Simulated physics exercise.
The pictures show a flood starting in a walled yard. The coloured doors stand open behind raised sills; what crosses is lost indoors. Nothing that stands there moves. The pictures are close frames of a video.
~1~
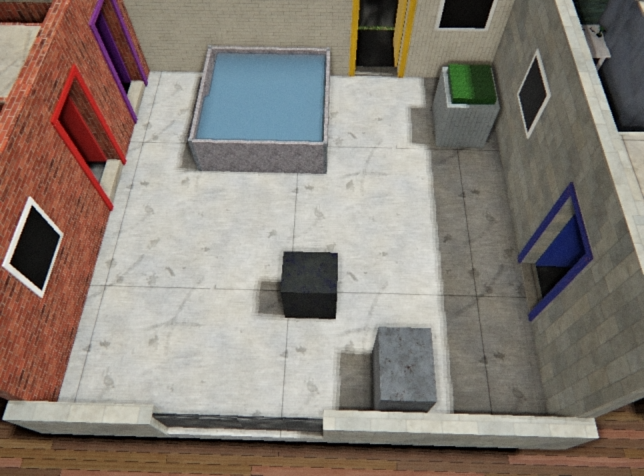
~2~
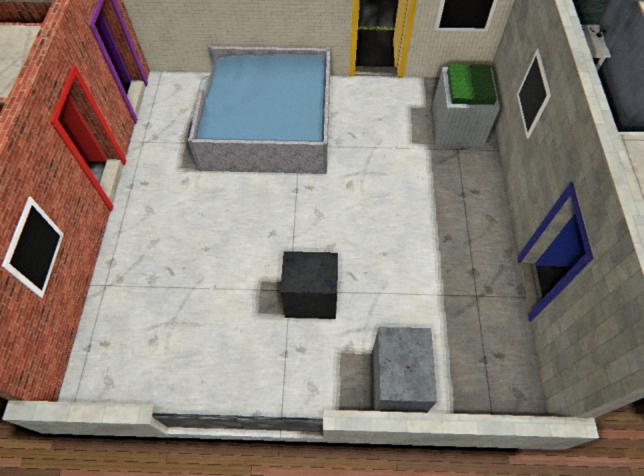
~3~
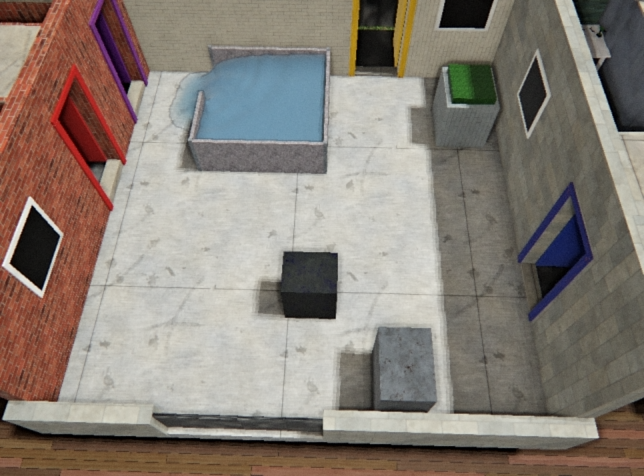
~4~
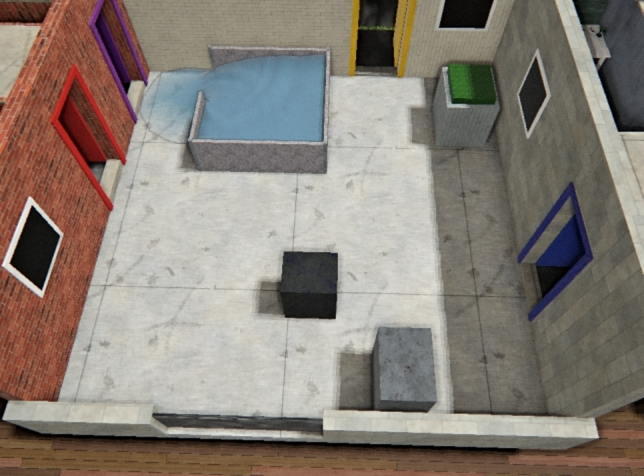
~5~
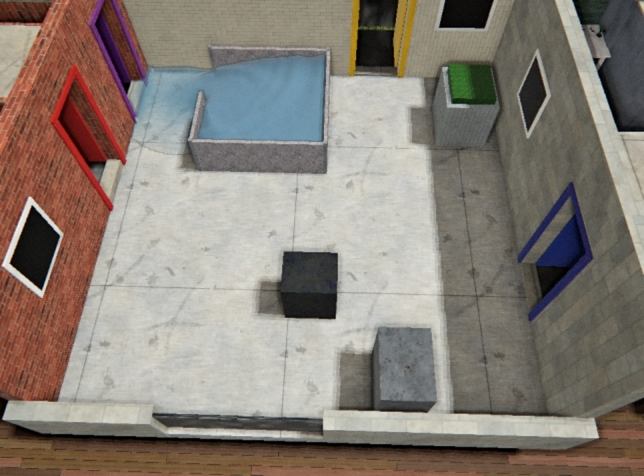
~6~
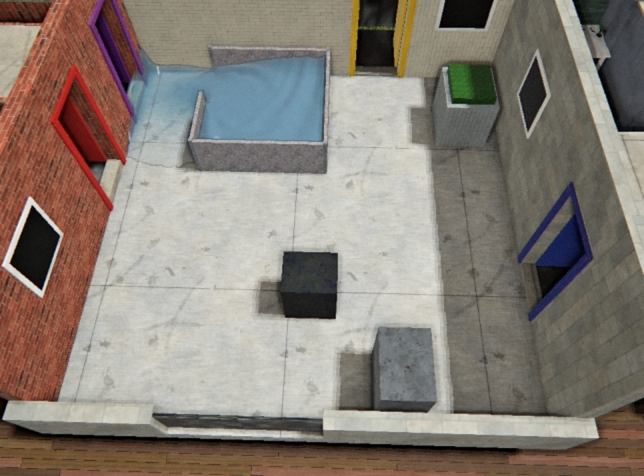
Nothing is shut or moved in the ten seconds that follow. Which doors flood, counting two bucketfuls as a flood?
One by one: The blue door stays under that; the red door stays under that; the purple door takes more than that; the yellow door stays under that.
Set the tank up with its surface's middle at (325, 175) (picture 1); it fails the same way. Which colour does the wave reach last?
I say the blue one.
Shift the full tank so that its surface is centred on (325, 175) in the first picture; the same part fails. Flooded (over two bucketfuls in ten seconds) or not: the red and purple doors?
Then: Red door takes more, purple door is over.
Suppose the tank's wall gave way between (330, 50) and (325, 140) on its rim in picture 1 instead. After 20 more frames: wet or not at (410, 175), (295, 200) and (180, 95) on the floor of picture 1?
In that order: Under water, no water, no water.
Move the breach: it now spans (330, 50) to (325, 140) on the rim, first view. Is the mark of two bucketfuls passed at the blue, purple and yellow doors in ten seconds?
The blue one floods; the purple one takes less; the yellow one passes that mark.
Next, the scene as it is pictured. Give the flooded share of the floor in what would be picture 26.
About 45 per cent.
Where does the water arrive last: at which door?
Last comes the one in blue.
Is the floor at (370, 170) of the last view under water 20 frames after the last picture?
Answer: Clear.
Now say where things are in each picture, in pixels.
The first frame shows still water in the open tank at (264, 95).
In the second frame, water pours out at (213, 92) and has run to a hidden place.
In the third frame, water pours out at (213, 92) and has run to (176, 121).
In the fourth frame, water pours out at (213, 93) and has run to (143, 109).
In the fifth frame, the front is at (133, 134), out from the gap at (213, 93).
In the sixth frame, water pours out at (213, 93) and has run to (128, 154).
A moment on, water covers 10 % of the floor; the blue door not reached, the red door wet at the sill, nothing in, the purple door far over two buckets in, the yellow door not reached.
Next, water covers 20 % of the floor; the blue door not reached, the red door wet at the sill, nothing in, the purple door far over two buckets in, the yellow door not reached.
Then, water covers 45 % of the floor; the blue door not reached, the red door wet at the sill, nothing in, the purple door far over two buckets in, the yellow door wet at the sill, nothing in.
Later, water covers 60 % of the floor; the blue door not reached, the red door wet at the sill, nothing in, the purple door far over two buckets in, the yellow door wet at the sill, nothing in.
In the end, water covers 90 % of the floor; the blue door under two buckets in, the red door wet at the sill, nothing in, the purple door far over two buckets in, the yellow door wet at the sill, nothing in.
